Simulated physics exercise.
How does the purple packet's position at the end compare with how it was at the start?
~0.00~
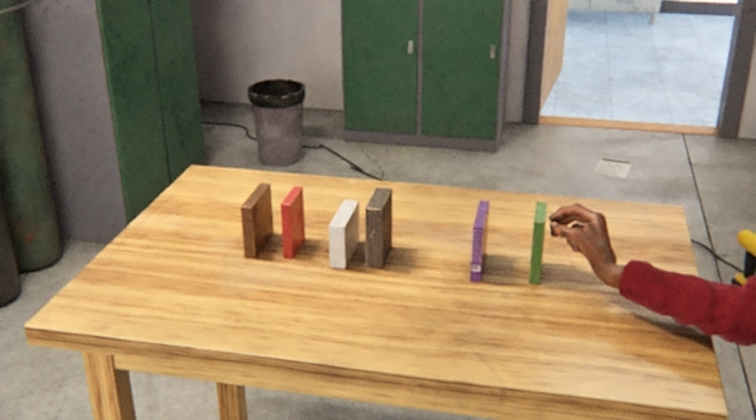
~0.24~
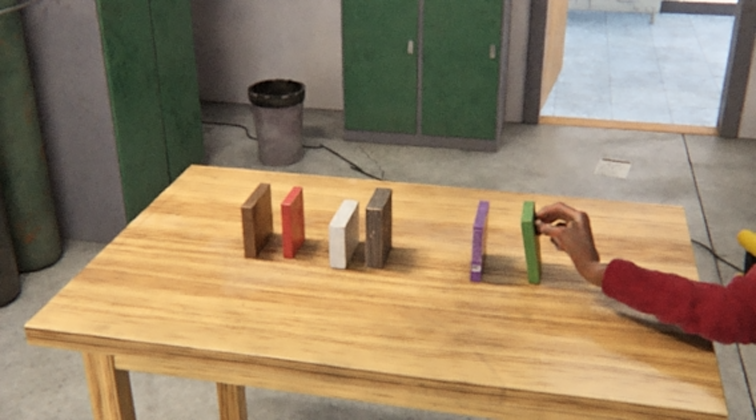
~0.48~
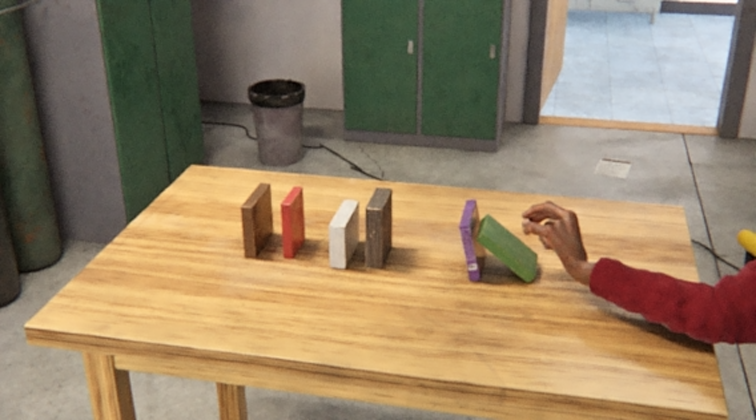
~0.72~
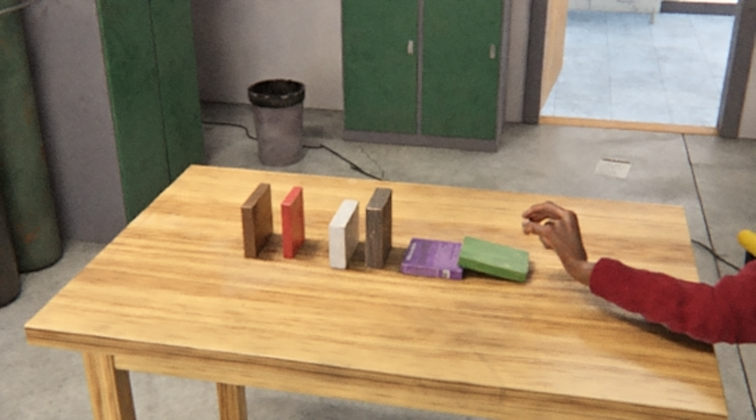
At the start the purple packet stands upright in the gap between the dark board and the green board. By the end it lies on its side on the table, close to the foot of the dark board.
